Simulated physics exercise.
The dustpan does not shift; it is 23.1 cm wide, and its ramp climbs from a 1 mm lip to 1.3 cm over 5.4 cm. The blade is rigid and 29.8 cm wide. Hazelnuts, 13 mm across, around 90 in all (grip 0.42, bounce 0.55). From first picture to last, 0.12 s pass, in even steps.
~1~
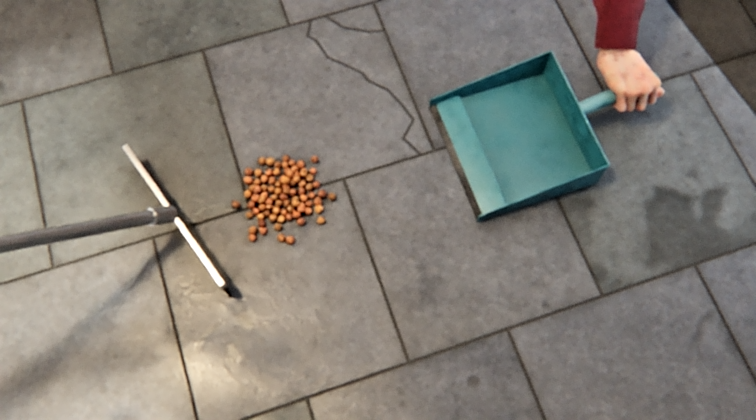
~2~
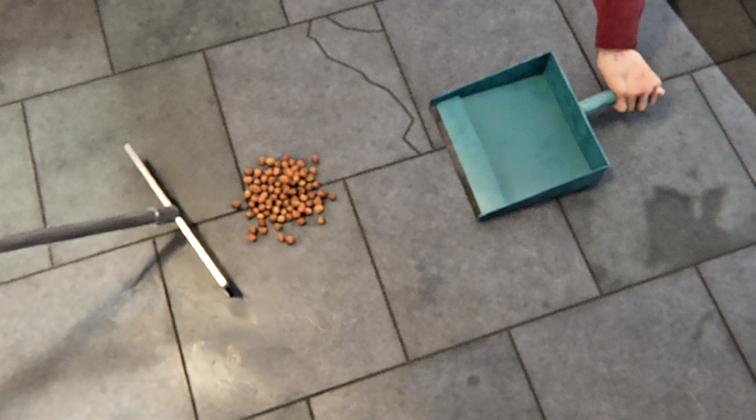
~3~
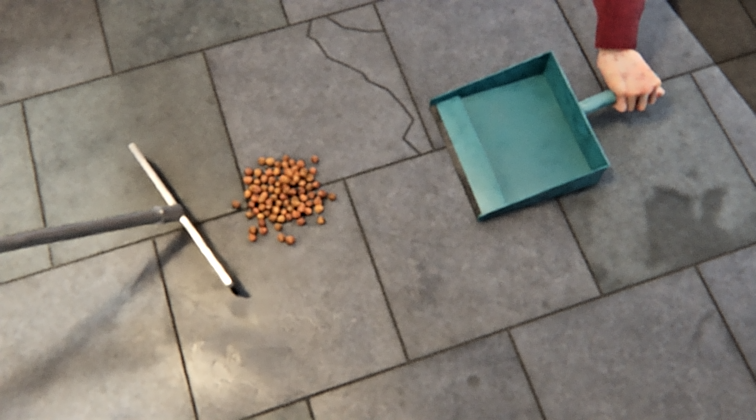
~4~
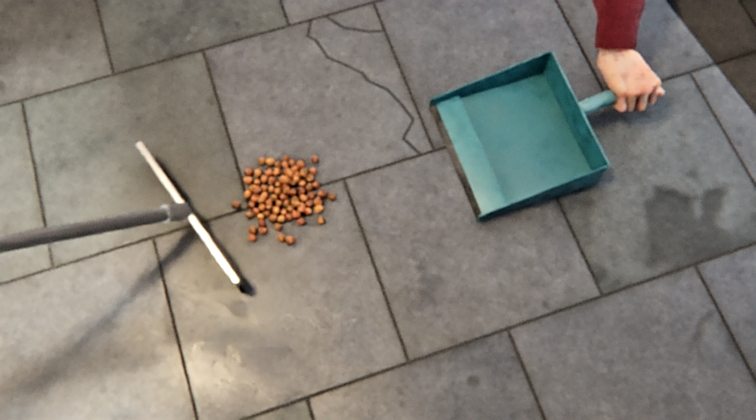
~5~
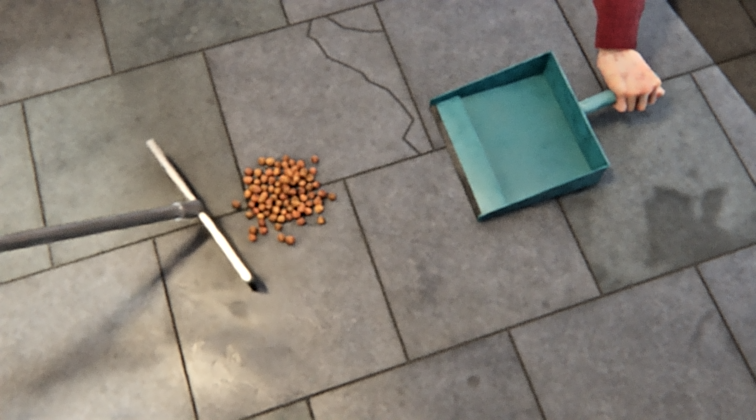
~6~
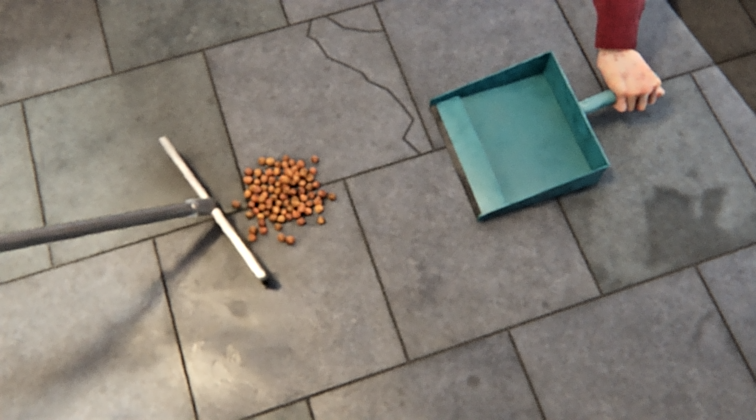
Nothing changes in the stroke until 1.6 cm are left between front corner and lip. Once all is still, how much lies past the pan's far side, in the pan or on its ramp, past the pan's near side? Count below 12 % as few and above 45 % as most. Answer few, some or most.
Past the pan's far side: Some; in the pan or on its ramp: Some; past the pan's near side: Few.
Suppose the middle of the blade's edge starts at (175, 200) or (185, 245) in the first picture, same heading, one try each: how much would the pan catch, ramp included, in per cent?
About 30 and 25 per cent.
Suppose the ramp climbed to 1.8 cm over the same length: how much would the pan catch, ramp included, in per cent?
In that case some 20 per cent.
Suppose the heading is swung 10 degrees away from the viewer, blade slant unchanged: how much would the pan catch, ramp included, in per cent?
It would be near 25 per cent.
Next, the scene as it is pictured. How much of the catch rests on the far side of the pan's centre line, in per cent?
About 70 per cent.
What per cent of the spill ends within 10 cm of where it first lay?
Some 0 per cent.
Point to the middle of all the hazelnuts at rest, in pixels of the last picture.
At about (442, 122).
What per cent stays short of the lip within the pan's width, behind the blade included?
Some 40 per cent.
Then, 0.19 s after the last picture, middle of the blade 23 cm from the lip; 0 % over the lip, far side 15 %, near side 0 %.
Then, 0.32 s after the last picture, middle of the blade 11 cm from the lip; 0 % over the lip, far side 25 %, near side 0 %.
Then, 0.58 s after the last picture, middle of the blade 6 cm from the lip; 50 % over the lip, far side 35 %, near side 0 %.
In the end, far side 35 %, pan 25 %, near side 0 %, in front of the lip or behind the blade 40 %.
